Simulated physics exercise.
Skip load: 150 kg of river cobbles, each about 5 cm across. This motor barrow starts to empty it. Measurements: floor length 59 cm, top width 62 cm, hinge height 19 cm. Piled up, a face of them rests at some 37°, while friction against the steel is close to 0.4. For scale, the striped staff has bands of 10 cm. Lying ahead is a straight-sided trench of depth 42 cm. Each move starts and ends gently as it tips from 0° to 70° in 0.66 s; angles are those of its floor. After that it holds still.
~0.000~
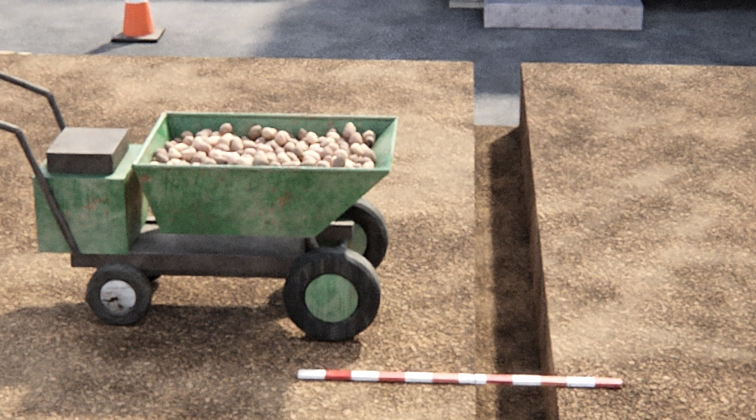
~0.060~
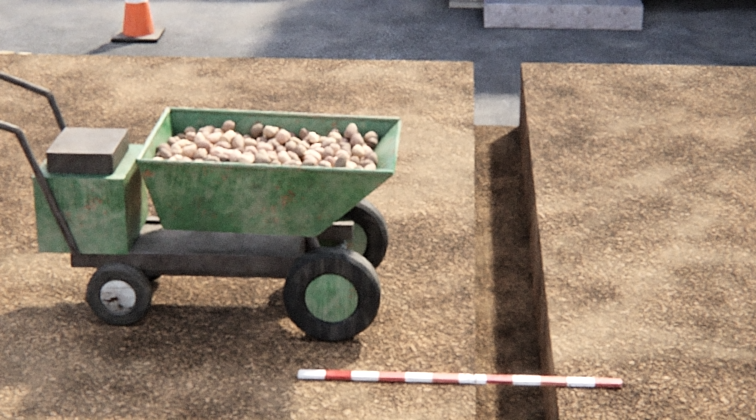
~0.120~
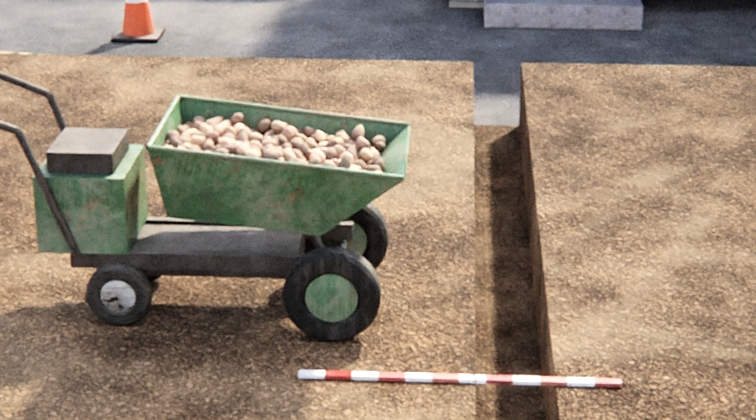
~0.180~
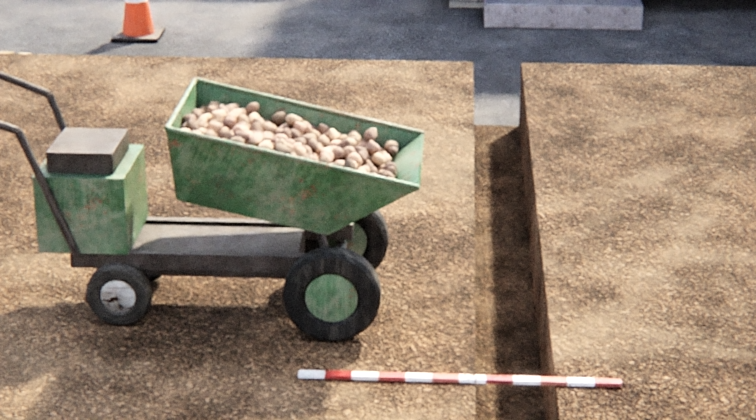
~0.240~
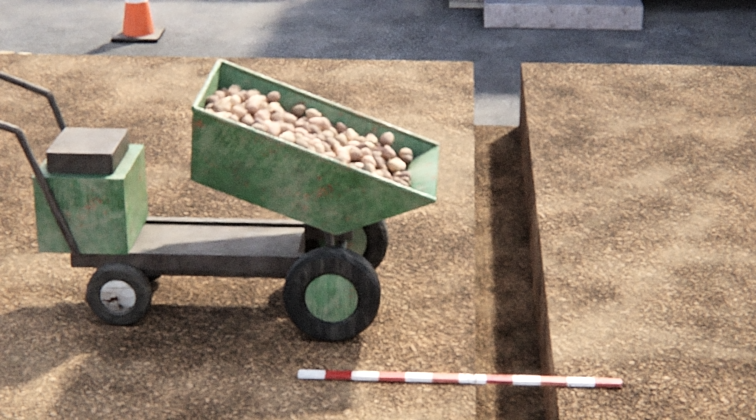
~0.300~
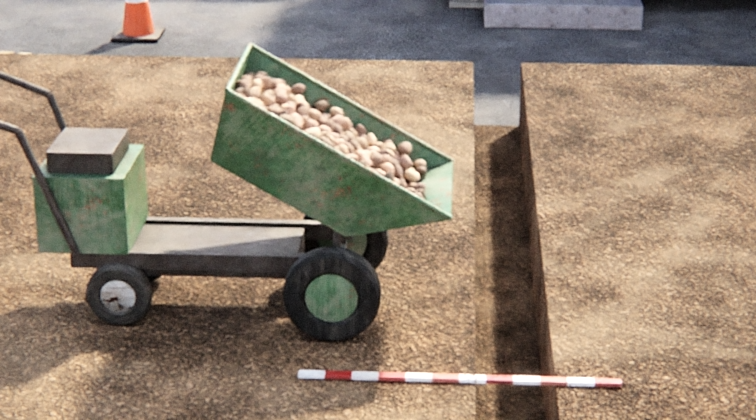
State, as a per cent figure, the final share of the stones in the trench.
The final share is about 62 per cent.
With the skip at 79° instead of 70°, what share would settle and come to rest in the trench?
With that change, near 75 per cent.
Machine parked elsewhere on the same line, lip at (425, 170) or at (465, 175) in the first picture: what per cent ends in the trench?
Roughly 30 in a hundred from the first, 10 in a hundred from the second.
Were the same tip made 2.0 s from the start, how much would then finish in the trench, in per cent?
Estimate: About 85 %.
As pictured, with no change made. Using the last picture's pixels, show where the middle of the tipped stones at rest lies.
(536, 371).
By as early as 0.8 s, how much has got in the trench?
Some 25 per cent.
After 0.5 s the floor is at 60°; 100 % in the skip; the foremost stones are at (467, 236).
After 0.8 s the floor is at 70°; 70 % in the skip, 27 % in the trench, 3 % past the trench; the foremost stones are at (564, 308).
After 1.1 s the floor is at 70°; 11 % in the skip, 51 % in the trench, 38 % past the trench; the foremost stones are past the picture's edge.
After 3.1 s the floor is at 70°; 0 % in the skip, 62 % in the trench, 38 % past the trench; the foremost stones are past the picture's edge.
